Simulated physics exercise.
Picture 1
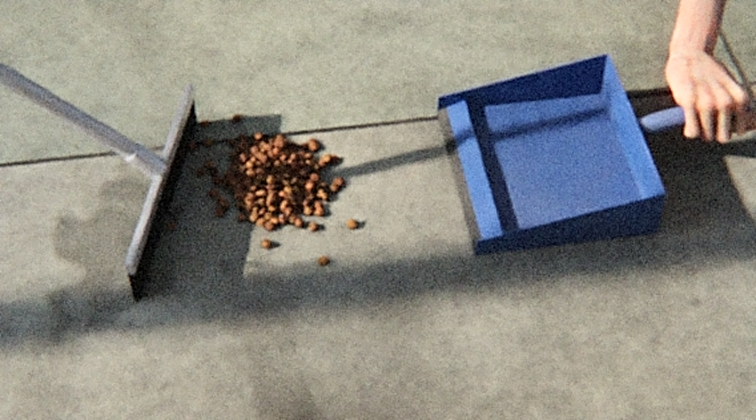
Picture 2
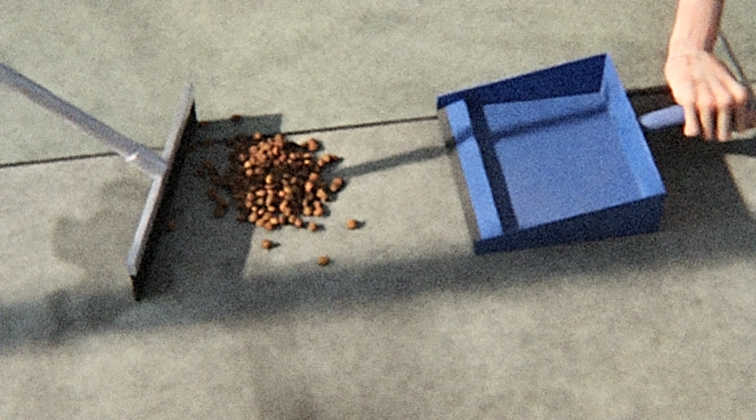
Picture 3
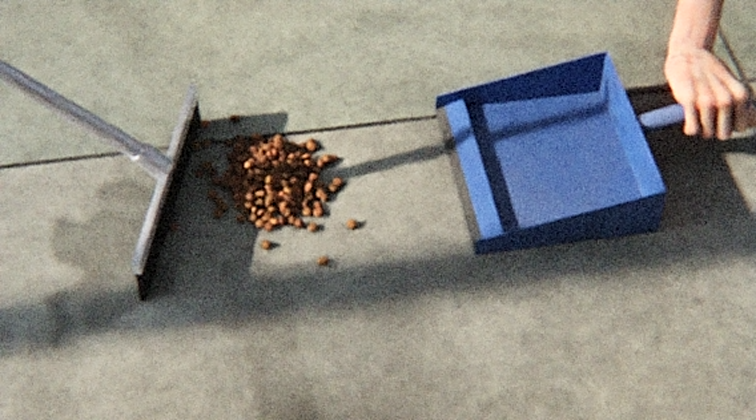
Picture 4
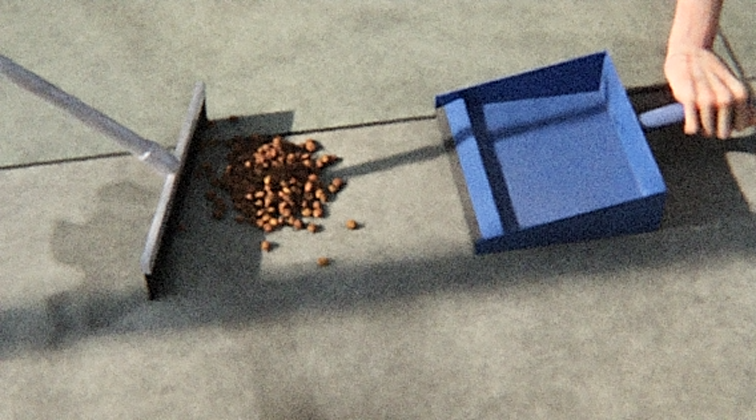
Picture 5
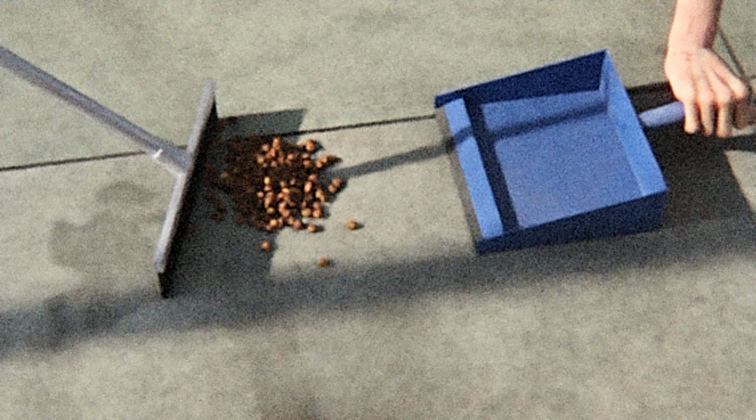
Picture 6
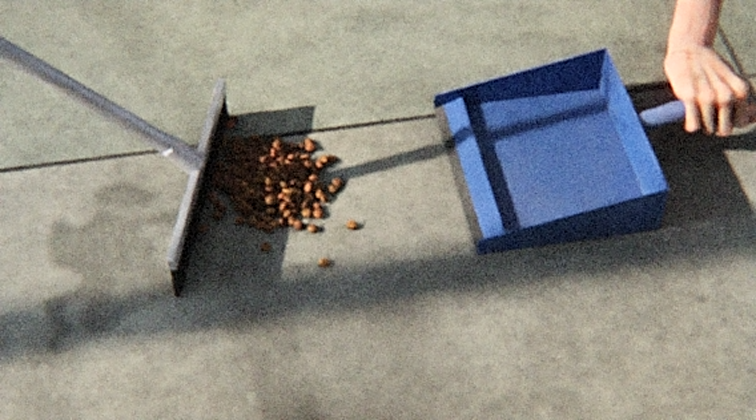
A hand at the upper right holds the handle of a blue dustpan on a grey-green slab floor crossed by a thin dark seam, seen from above at an angle. A loose heap of small brown kibble lies left of the pan, with a dark, long-handled blade at the far left. The blade slides slowly rightward to the heap's edge, barely shifting it, while hand, pan and view stay still.
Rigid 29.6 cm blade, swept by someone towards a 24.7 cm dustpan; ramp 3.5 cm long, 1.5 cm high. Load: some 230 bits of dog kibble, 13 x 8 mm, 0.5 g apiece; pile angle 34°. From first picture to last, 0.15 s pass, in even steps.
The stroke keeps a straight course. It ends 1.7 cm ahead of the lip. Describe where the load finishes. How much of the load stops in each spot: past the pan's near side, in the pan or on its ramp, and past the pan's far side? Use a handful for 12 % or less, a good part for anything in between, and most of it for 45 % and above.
My call is near side: A handful; pan: A handful; far side: A handful.
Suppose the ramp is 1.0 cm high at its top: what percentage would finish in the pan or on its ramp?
Near 5 per cent, then.
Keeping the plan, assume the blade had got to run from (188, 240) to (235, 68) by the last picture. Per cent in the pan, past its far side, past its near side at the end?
The pan gets 0, the far side 20 and the near side 0.
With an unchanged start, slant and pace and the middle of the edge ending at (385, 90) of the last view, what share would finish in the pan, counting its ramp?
Roughly 0 %.
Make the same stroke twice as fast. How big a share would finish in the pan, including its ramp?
Share: Near 15 %.
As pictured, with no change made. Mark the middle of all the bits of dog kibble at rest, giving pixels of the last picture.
Estimated resting centre: Around (426, 160).
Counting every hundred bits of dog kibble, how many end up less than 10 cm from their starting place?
Around 0 per cent, give or take.
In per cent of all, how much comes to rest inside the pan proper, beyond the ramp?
Close to 0 per cent.
Then, 0.25 s after the last picture, middle of the blade 18 cm from the lip; 0 % over the lip, far side 5 %, near side 0 %.
Then, 0.42 s after the last picture, middle of the blade 10 cm from the lip; 0 % over the lip, far side 5 %, near side 0 %.
Then, 0.71 s after the last picture, middle of the blade 6 cm from the lip; 5 % over the lip, far side 5 %, near side 0 %.
In the end, near side 0 %, pan 5 %, far side 5 %, in front of the lip or behind the blade 85 %.
